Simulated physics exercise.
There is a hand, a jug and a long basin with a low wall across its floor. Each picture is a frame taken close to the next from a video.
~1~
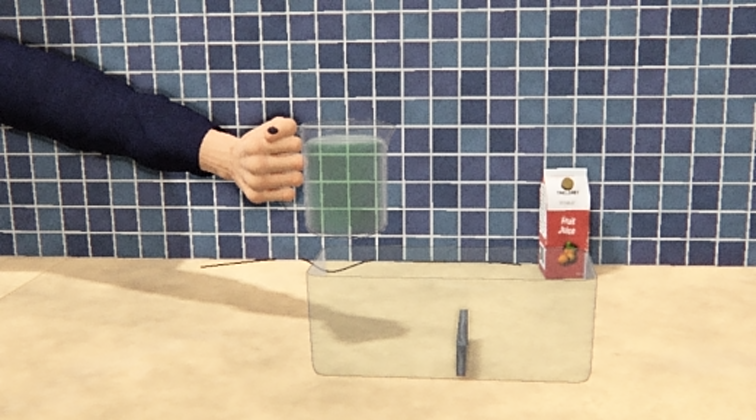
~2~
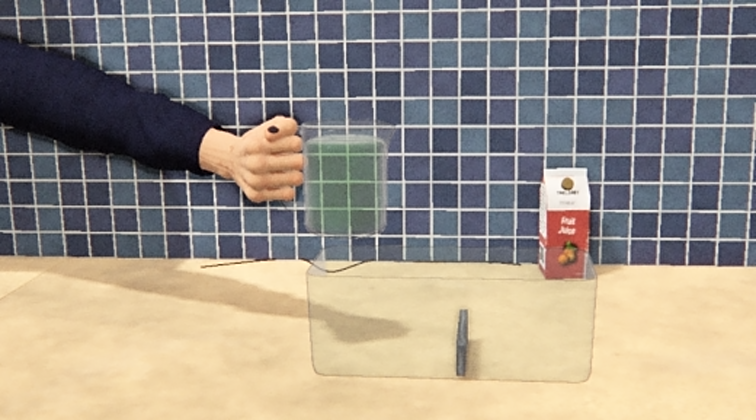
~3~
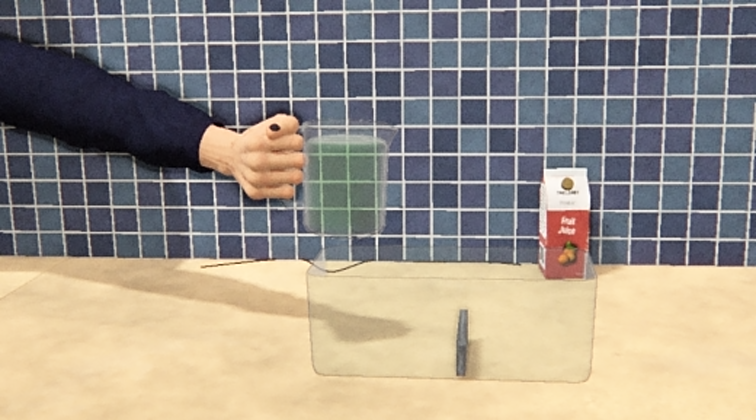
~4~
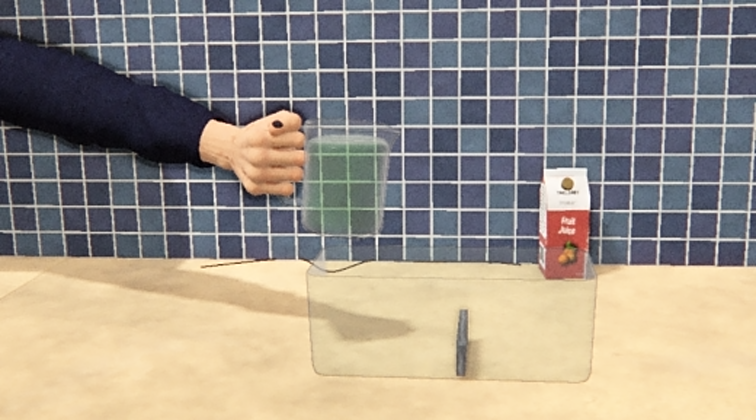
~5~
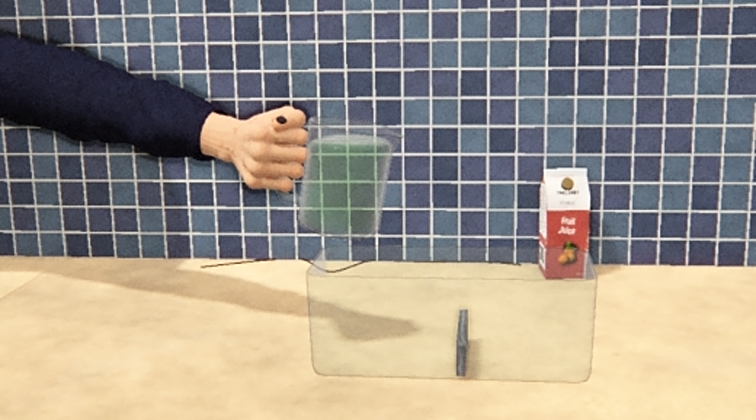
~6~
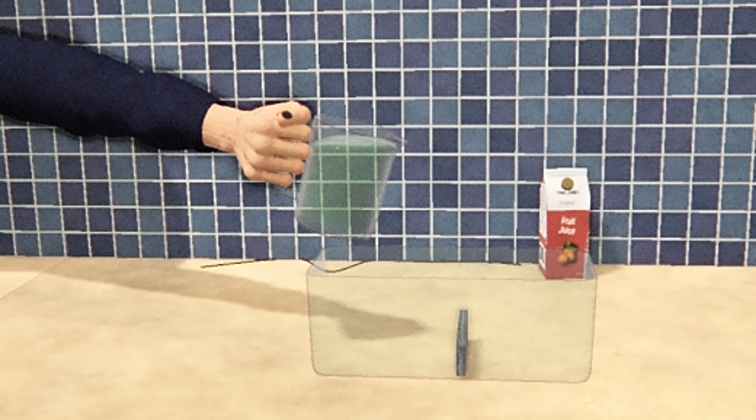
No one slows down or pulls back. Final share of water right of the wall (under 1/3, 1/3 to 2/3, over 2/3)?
The share right of the wall does reach a third but does not go past two thirds.
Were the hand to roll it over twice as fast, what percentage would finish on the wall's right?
About 40 per cent.
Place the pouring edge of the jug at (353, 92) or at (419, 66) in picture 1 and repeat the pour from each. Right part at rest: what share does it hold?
It comes to 10 % the first time and 95 % the second.
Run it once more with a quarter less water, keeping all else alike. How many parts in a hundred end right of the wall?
30 per cent or so.
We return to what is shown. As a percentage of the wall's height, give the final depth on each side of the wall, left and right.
40 per cent for the left part, 50 for the right.
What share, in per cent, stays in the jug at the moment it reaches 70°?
80 per cent or so.
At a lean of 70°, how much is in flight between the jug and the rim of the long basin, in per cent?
Some 15 per cent, I'd say.
A moment on, the jug is tipped part way and 81 per cent is still to pour, 1 is left of the wall and 4 right of it.
Next, the jug is tipped right over and 31 per cent is still to pour, 17 is left of the wall and 37 right of it.
Then the jug is tipped right over and 4 per cent is still to pour, 42 is left of the wall and 52 right of it.
Later the jug is tipped right over and 0 per cent is still to pour, 48 is left of the wall and 52 right of it.
In the end 48 per cent lies left of the wall, 52 right of it and 0 outside.
